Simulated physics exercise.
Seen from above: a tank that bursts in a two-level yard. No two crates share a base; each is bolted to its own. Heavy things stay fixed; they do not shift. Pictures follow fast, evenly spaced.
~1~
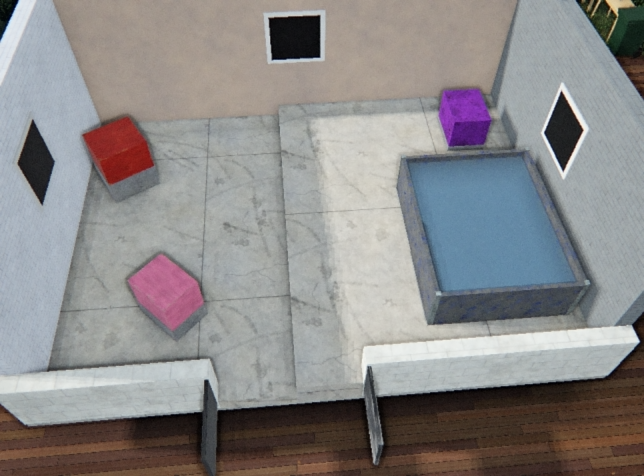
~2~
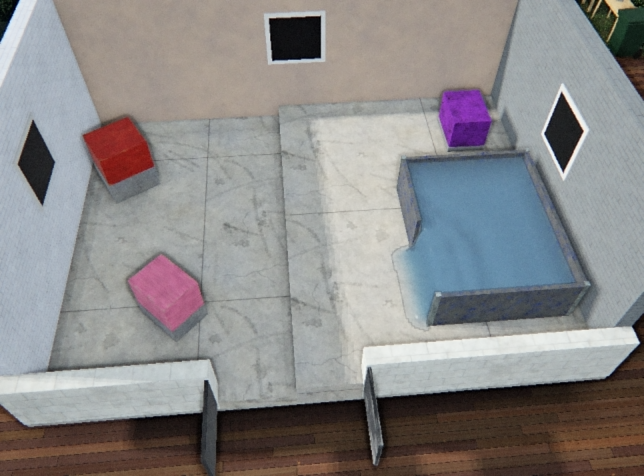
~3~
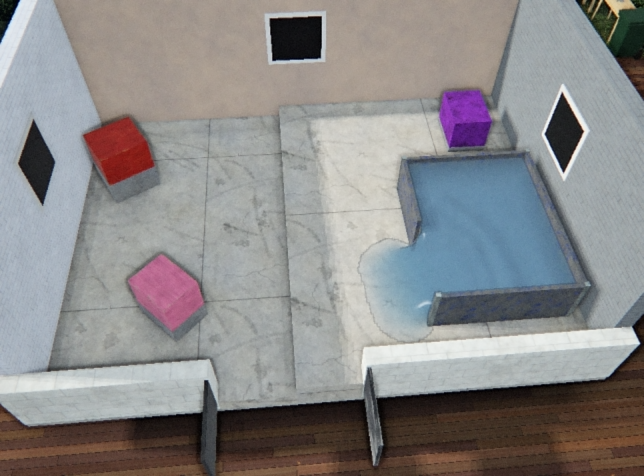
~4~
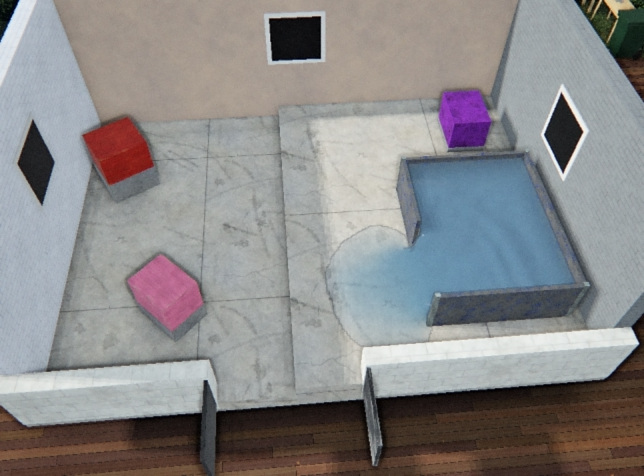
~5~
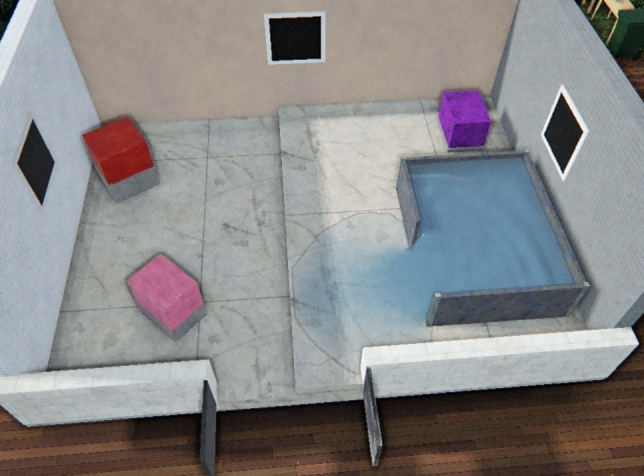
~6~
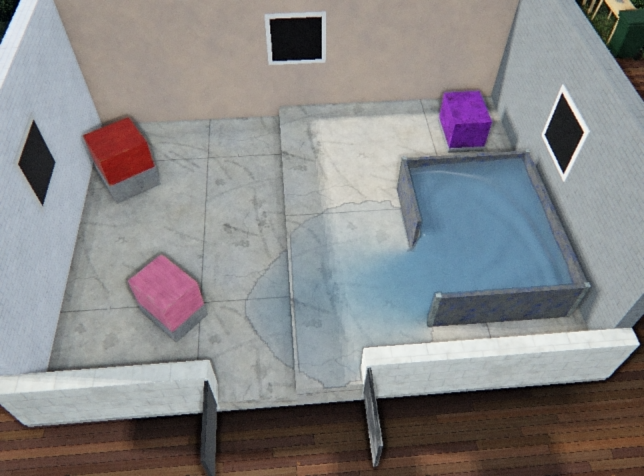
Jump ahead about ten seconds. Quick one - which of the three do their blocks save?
Pink crate saved, red crate saved, purple crate saved.
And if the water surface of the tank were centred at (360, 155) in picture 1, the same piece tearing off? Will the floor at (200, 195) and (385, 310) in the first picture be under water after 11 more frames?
The first spot is wetted, while the second is not reached.
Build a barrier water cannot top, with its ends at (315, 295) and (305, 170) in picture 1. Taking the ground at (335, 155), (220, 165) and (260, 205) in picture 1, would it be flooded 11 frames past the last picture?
As listed: Under water, no water, free of water.
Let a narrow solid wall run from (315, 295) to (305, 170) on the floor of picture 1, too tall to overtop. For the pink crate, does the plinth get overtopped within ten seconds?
Result for the pink crate: It is not reached.
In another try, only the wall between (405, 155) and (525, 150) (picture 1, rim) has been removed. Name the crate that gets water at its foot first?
The crate marked purple.
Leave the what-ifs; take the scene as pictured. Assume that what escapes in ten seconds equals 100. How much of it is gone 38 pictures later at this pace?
Around 70 % of the total, roughly.
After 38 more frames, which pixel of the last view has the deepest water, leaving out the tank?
I'd go with (267, 120) as the deepest place.
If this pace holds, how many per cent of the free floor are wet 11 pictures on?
I'd estimate some 45 per cent.
A moment on, water covers 30 % of the floor; the pink crate water round its plinth, the red crate not reached, the purple crate not reached.
Next, water covers 45 % of the floor; the pink crate water round its plinth, the red crate not reached, the purple crate not reached.
Then, water covers 60 % of the floor; the pink crate water round its plinth, the red crate water round its plinth, the purple crate not reached.
Later, water covers 70 % of the floor; the pink crate water round its plinth, the red crate water round its plinth, the purple crate not reached.
In the end, water covers 70 % of the floor; the pink crate stayed above the water, the red crate stayed above the water, the purple crate stayed above the water.
